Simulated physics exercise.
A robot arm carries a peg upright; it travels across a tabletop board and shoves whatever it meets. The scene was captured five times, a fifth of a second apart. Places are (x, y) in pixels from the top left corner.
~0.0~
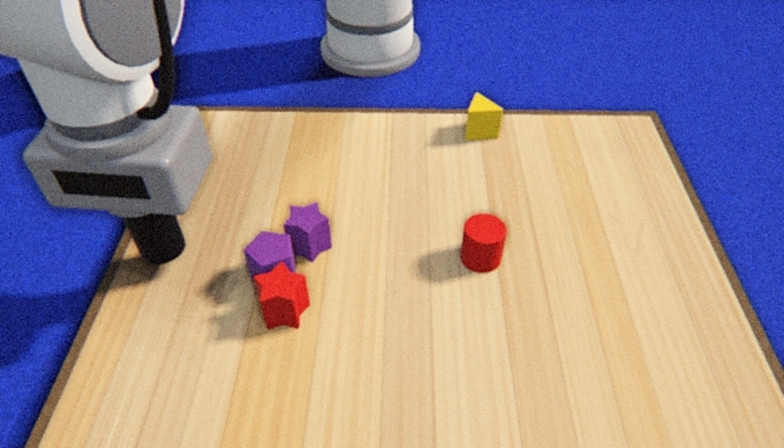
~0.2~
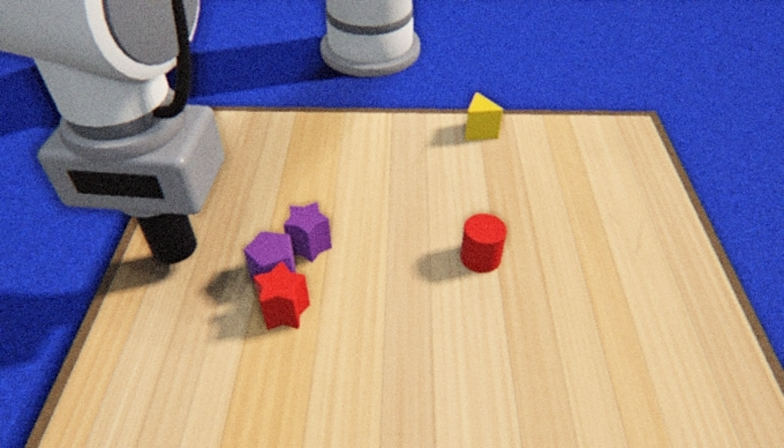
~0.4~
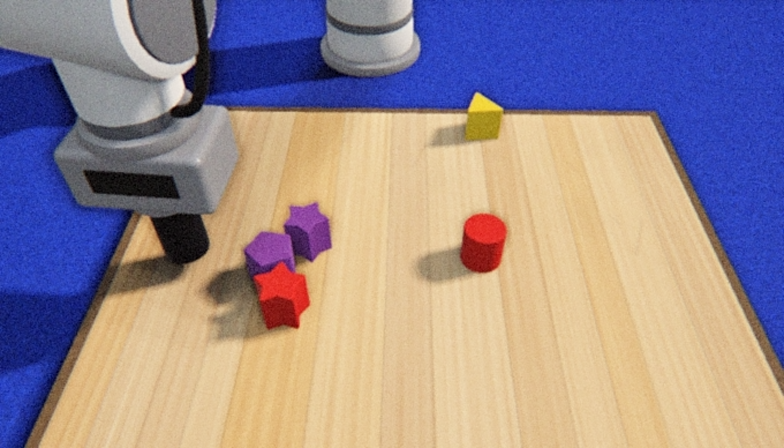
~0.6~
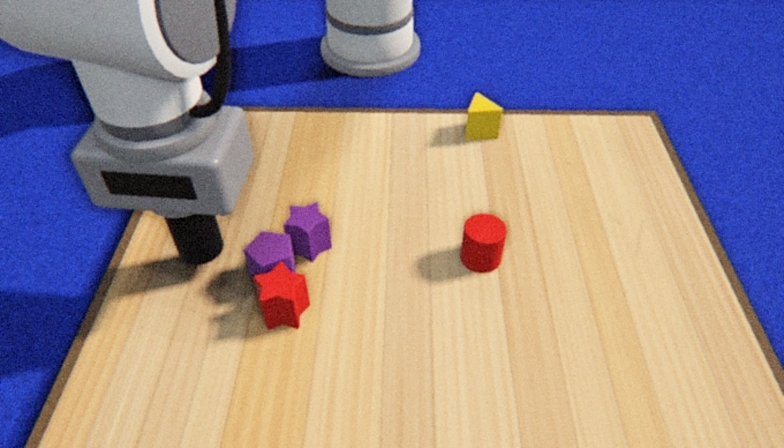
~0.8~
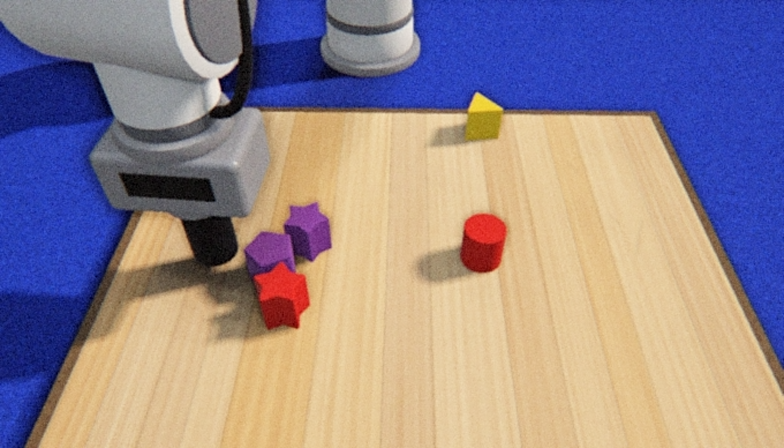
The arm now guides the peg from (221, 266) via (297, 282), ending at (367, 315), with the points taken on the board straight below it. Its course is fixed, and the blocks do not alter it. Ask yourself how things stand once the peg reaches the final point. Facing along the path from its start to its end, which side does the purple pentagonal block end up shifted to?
The shift is to the left of that direction.
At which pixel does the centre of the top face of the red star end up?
Near (318, 304).
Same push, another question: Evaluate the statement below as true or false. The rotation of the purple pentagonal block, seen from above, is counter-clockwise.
True
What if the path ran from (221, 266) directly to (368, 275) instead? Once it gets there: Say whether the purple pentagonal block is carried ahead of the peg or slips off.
At the end of the path, the peg is still pushing the purple pentagonal block ahead of it.
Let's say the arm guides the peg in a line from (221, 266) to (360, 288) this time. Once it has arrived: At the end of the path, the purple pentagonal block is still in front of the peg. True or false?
The statement is correct.
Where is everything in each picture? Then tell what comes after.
Tip of the peg (163, 249), middles of tops, purple pentagonal block (269, 247), red star (279, 282), purple star (305, 216), in the first frame.
Peg (175, 248), nothing pushed, in the second frame.
Peg (188, 248), nothing pushed, in the third frame.
Peg (201, 249), nothing pushed, in the fourth frame.
Peg (216, 251), purple pentagonal block (269, 247), red star (279, 282), purple star (305, 216), in the fifth frame.
What follows on the original path. One third of the way, peg (270, 260); purple pentagonal block (310, 251), turned 15° anticlockwise; red star (295, 284), turned 60° clockwise.
Two thirds of the way, peg (319, 276); purple pentagonal block (363, 260), turned 40° anticlockwise; red star (308, 295), turned 115° clockwise.
At the end, peg (367, 300); purple pentagonal block (408, 267), turned 70° anticlockwise; red star (318, 304), turned 155° clockwise; purple star unmoved.
